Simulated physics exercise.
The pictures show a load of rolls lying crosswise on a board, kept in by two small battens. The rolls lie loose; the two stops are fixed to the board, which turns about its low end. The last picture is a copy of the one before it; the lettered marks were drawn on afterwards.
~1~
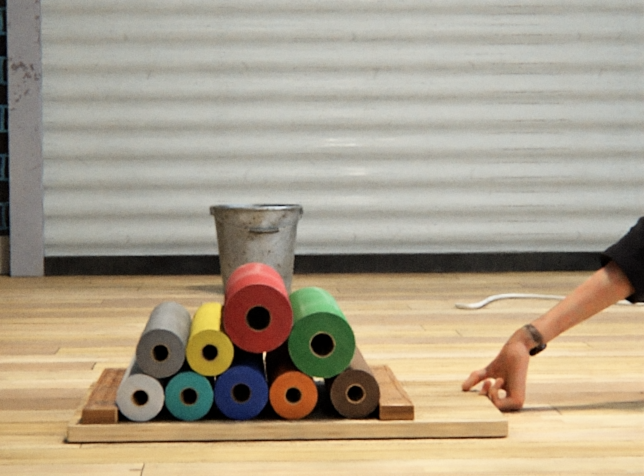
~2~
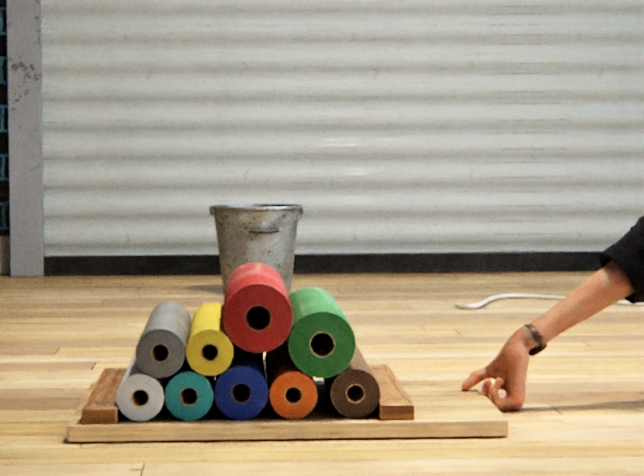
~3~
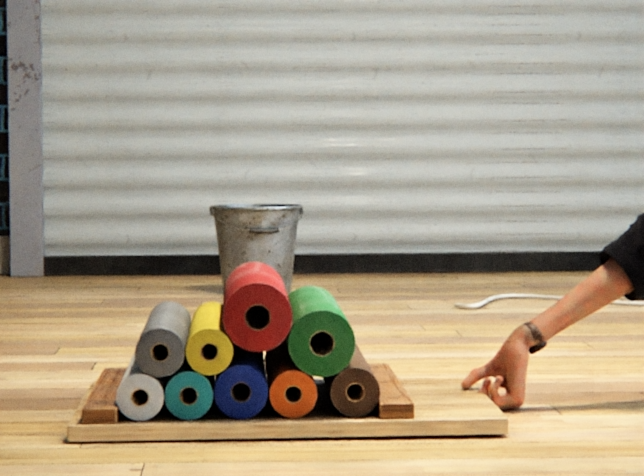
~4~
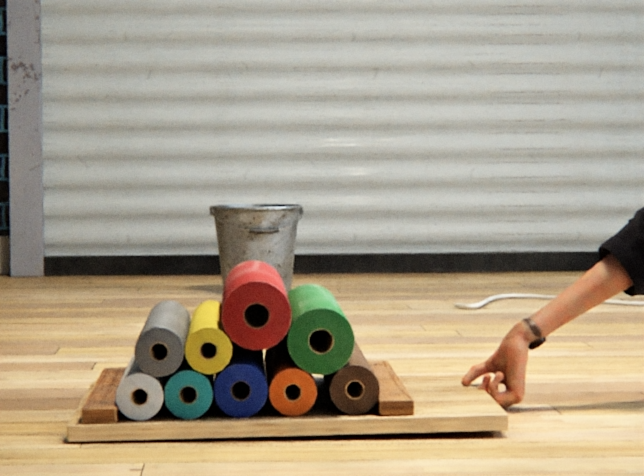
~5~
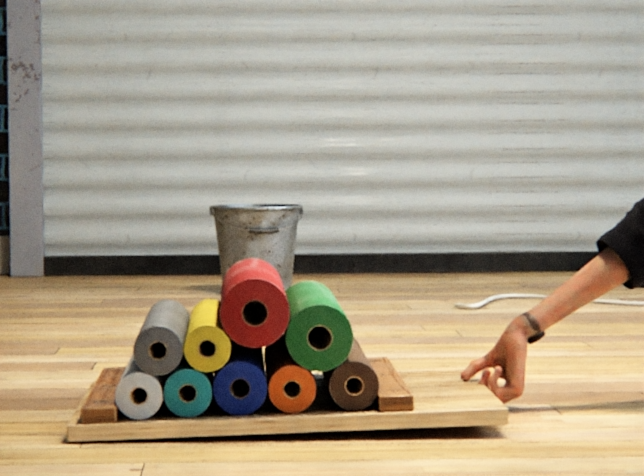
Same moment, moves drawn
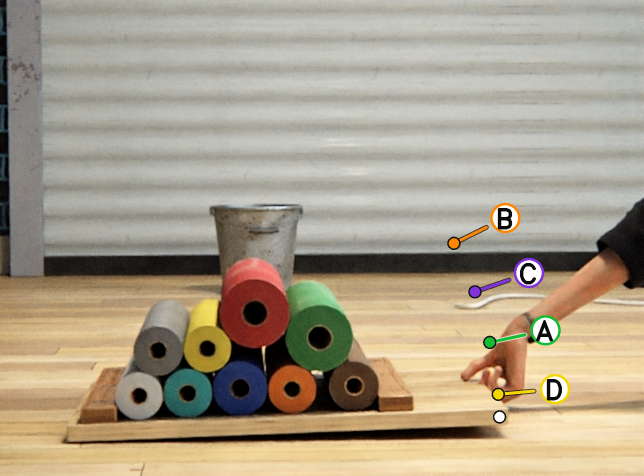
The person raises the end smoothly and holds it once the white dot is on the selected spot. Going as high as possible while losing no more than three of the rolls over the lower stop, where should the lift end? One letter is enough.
The last mark within the limit is C.
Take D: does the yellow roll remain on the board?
The yellow roll: Yes.
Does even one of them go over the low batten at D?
No.
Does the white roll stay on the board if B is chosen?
The white roll: Yes.
On the marked copy, A at (490, 342); B at (454, 243); C at (475, 292); D at (499, 394); the white dot at (499, 417).
Following C. Soon after the start, board at 14°.
Later, board at 19°.
In the end, board at 19°, none over the low batten.
As for the rest, A none over the low batten; B four over the low batten (green, grey, yellow, red); D none over the low batten.
